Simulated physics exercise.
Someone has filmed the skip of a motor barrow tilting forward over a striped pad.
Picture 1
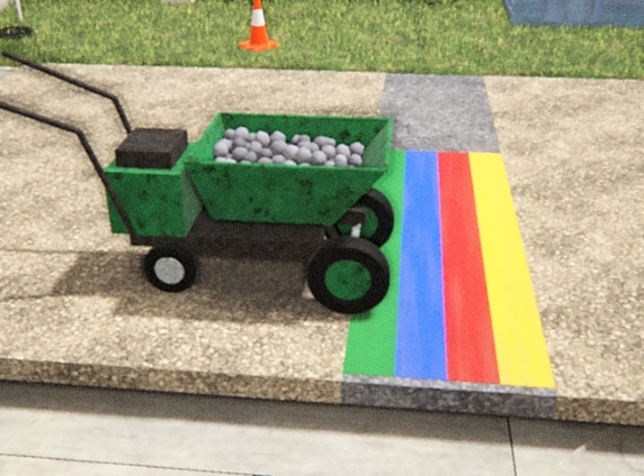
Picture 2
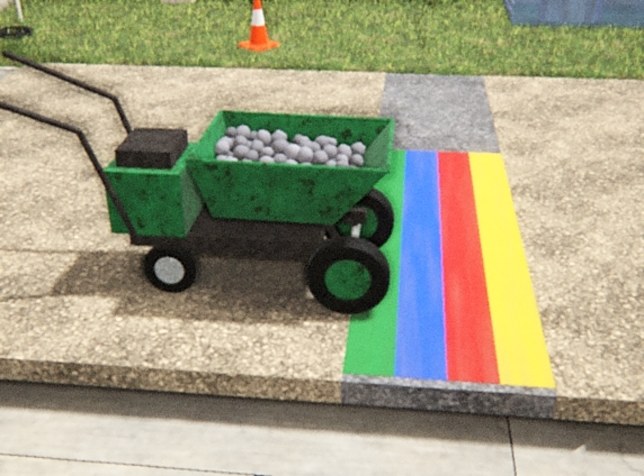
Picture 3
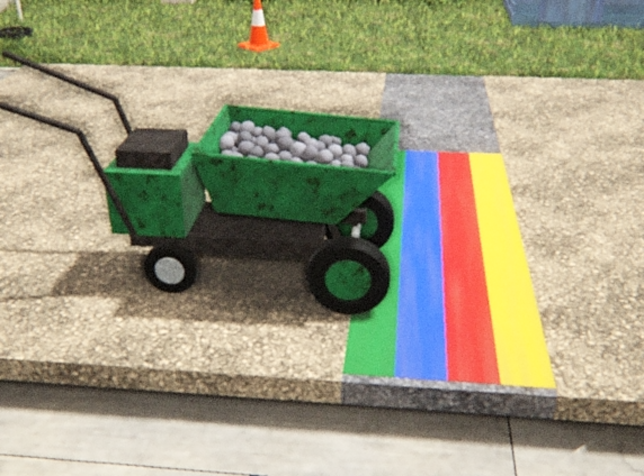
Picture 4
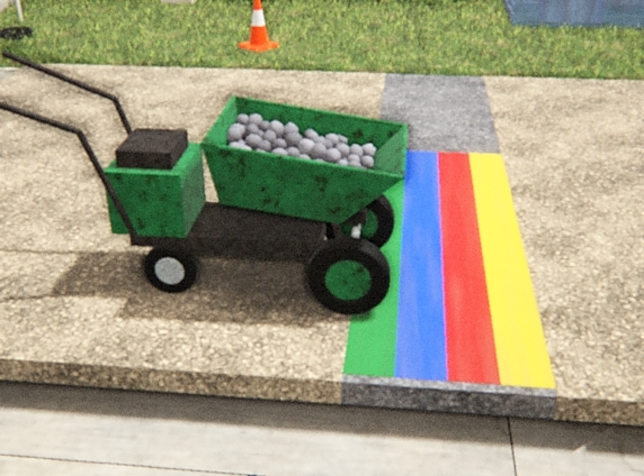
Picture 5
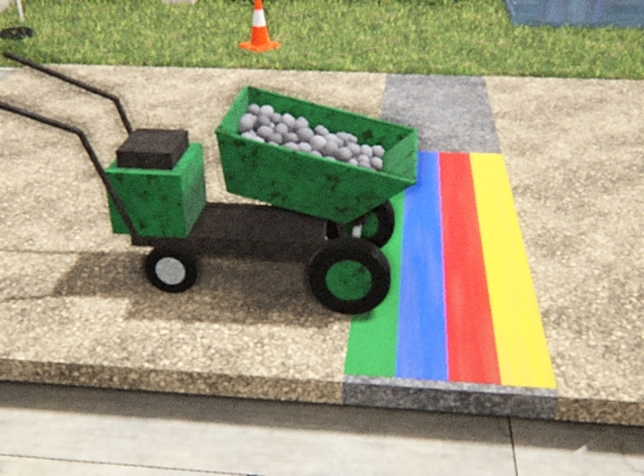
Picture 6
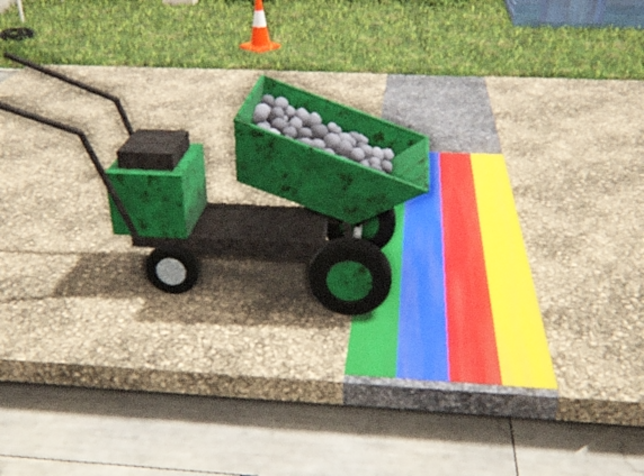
The green skip of a motor barrow, seen from the side and slightly above, stands on a speckled pavement slab with grass and an orange-and-white cone behind. It holds round grey cobbles, with black handles at left and green, blue, red and yellow strips at right. Level at first, the skip tilts steadily forward to the right, its rear rising clearly, while the wheels and view stay still.
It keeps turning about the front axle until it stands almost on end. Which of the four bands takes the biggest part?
The yellow one gets the largest share.
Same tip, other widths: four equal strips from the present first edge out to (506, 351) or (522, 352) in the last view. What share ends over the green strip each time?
Near 0 % and 0 %.
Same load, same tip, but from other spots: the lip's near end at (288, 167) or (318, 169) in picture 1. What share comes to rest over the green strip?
In turn 10 and 0 in a hundred.
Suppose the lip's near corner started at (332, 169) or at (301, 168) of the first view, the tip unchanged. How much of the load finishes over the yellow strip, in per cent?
In turn 20 and 10 in a hundred.
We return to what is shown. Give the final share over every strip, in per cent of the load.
Green strip: 0 %, blue strip: 0 %, red strip: 15 %, yellow strip: 35 %.
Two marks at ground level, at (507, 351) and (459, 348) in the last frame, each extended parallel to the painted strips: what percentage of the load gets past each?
First some 60, then 80 per cent.
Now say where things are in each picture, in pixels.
Lip of the skip at (385, 171), level; top of the load at (279, 149), round cobbles; green strip at (372, 338); blue strip at (421, 341); red strip at (471, 344); yellow strip at (521, 347), in the first frame.
Lip of the skip at (387, 172), level; top of the load at (281, 148), in the second frame.
Lip of the skip at (393, 174), tipped barely; top of the load at (271, 150), in the third frame.
Lip of the skip at (402, 178), tipped a little; top of the load at (269, 138), in the fourth frame.
Lip of the skip at (414, 183), tipped a little; top of the load at (281, 131), in the fifth frame.
Lip of the skip at (427, 192), tipped clearly; top of the load at (279, 126); green strip at (373, 339); blue strip at (423, 342); red strip at (472, 345); yellow strip at (523, 348), in the sixth frame.
Soon, skip tipped steeply; all in the skip.
A while on, skip tipped right over; most in the skip; a small part over the red strip; about a quarter over the yellow strip; a stray few falling.
Towards the end, skip tipped right over; about a quarter in the skip; a small part over the red strip; about a third over the yellow strip; about a quarter off the paint.
Finally, skip tipped right over; about a quarter in the skip; none over the green strip; none over the blue strip; a small part over the red strip; about a third over the yellow strip; about a third off the paint.
